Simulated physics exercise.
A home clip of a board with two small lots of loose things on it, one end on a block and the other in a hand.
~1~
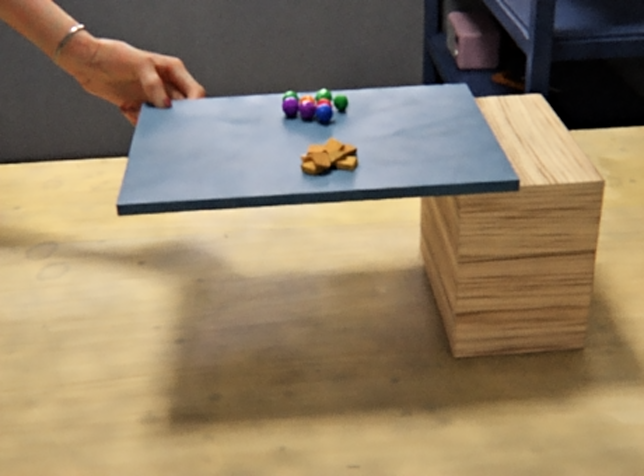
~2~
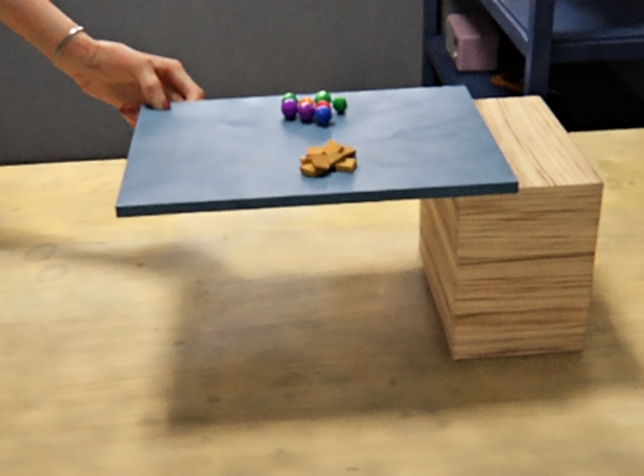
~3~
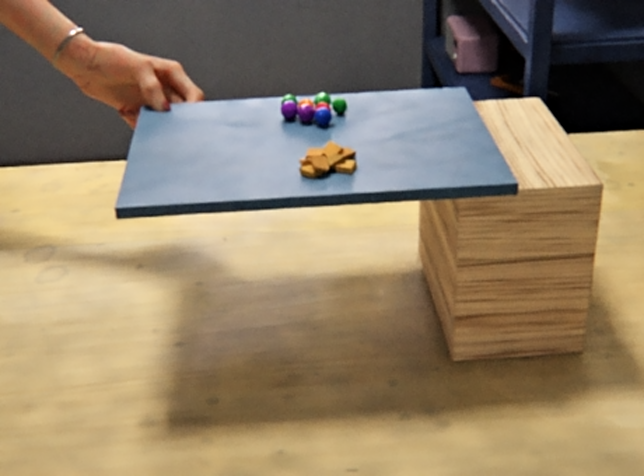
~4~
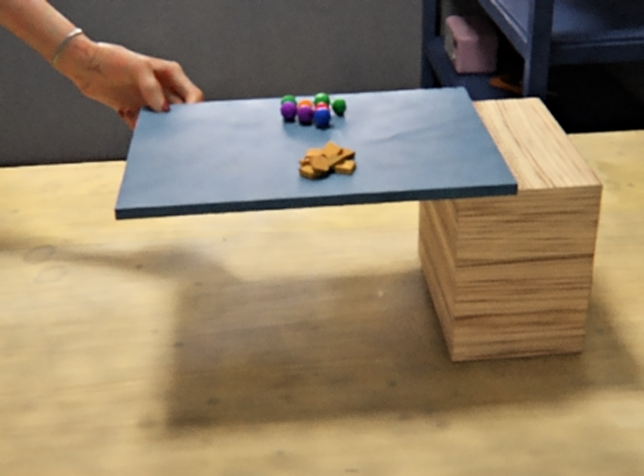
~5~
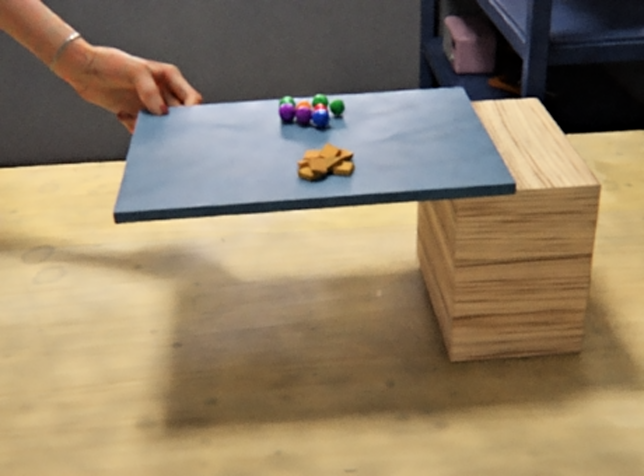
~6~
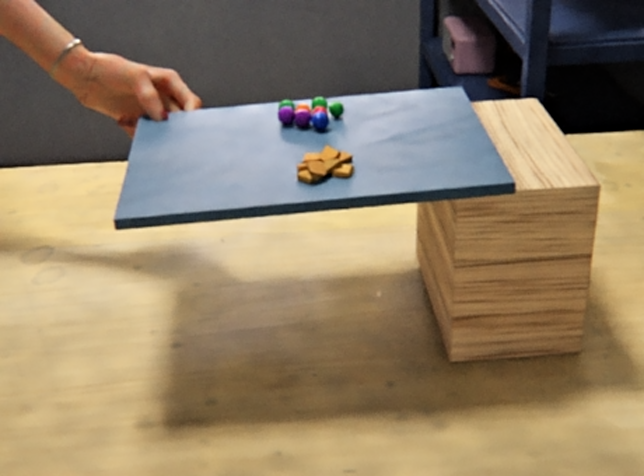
On a wooden table, a hand held the left end of a blue board resting on a wood block, then lowered it very slightly, while the colourful marbles and brown cereal squares stayed put.
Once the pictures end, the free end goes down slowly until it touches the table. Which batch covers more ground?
The back batch goes farther.
Then, 0.69 s later than the last frame, board sloping at 22°; front batch every one still on the board; back batch mostly at the foot of the board.
Then, 1.29 s later than the last frame, board sloping at 38°; front batch mostly at the foot of the board; back batch mostly one to two board lengths out.
Then, 1.80 s later than the last frame, board resting at 38°; front batch mostly at the foot of the board; back batch mostly more than two board lengths out, roughly a quarter gone off the table.
When it is over, board resting at 38°; front batch mostly at the foot of the board; back batch mostly more than two board lengths out, roughly two thirds gone off the table; the back batch has gone farther.
